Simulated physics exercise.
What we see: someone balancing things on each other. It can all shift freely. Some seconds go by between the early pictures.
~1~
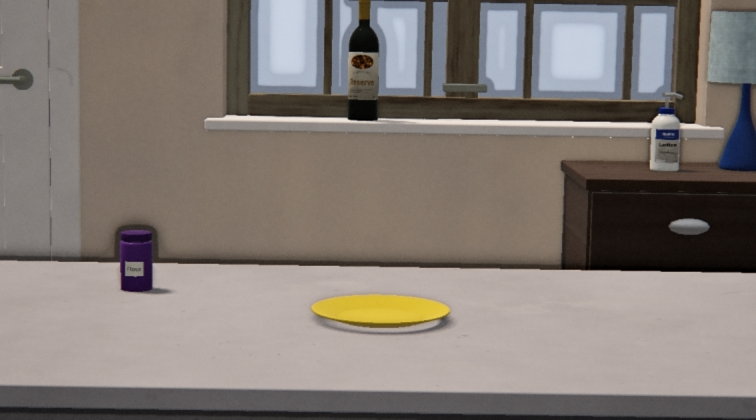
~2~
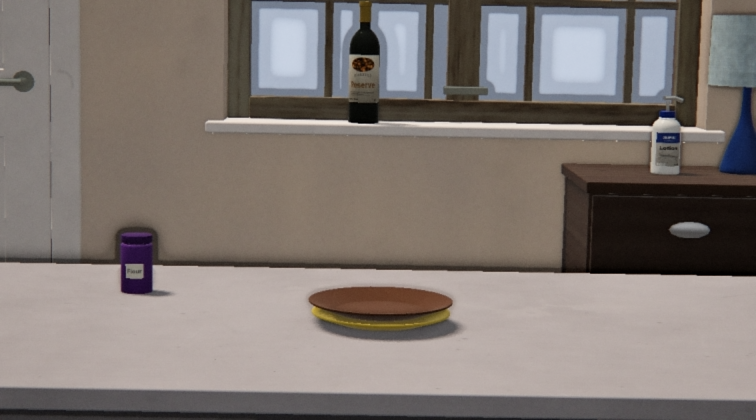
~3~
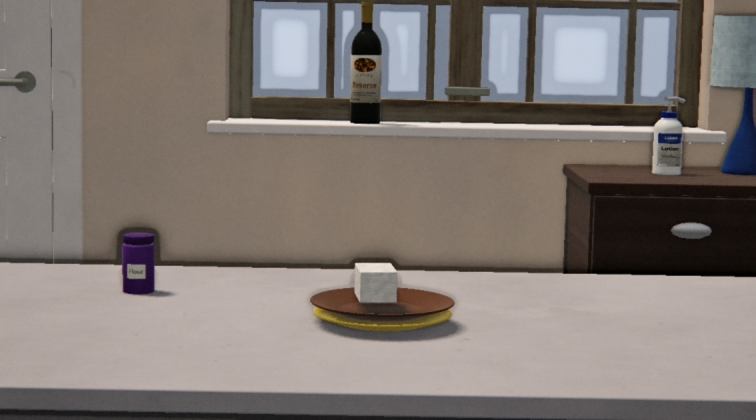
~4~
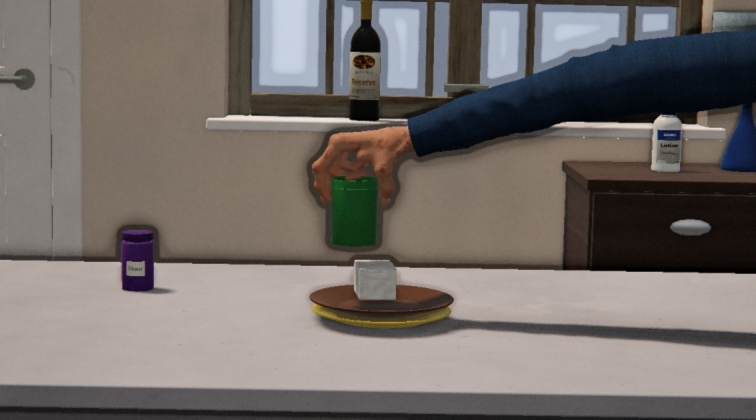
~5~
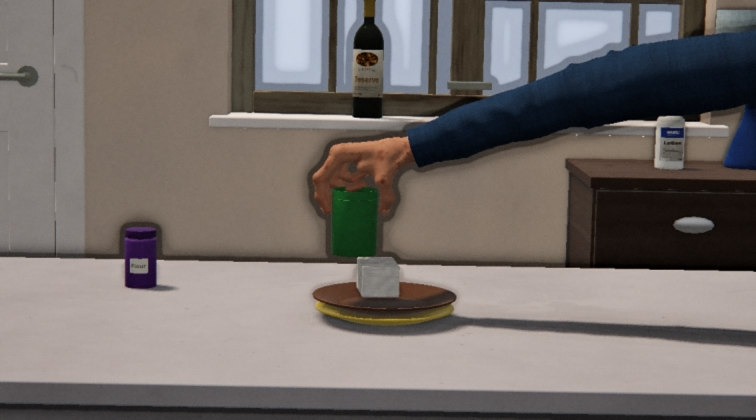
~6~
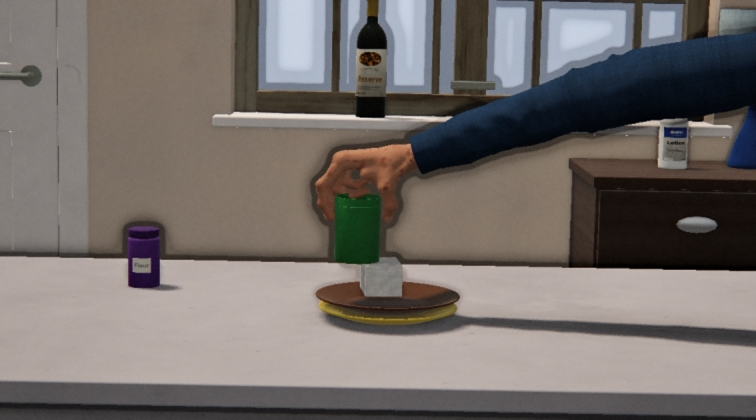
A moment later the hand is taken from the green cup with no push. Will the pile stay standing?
No, at least one thing drops.
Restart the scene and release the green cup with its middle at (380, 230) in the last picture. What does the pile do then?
Observed: Pile steady.
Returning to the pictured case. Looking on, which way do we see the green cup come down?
It goes to the left.
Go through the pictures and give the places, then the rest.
The last thing is not in view yet, in the first picture.
The last thing is not in view yet; brown plate (381, 306), in the second picture.
The last thing is not in view yet; white block (376, 283), in the third picture.
Coming down; green cup (355, 211); brown plate (381, 303), in the fourth picture.
Coming down; green cup (355, 222); white block (378, 277), in the fifth picture.
Set down, still held; green cup (358, 228); brown plate (388, 300), in the sixth picture.
Then, 0.40 s after the last picture, green cup now fallen.
Then, 1.00 s after the last picture, nothing new.
At rest, fallen, green cup; the other 4 in place. Seen from the same camera at the end, green cup near (256, 285). The pile gives way.
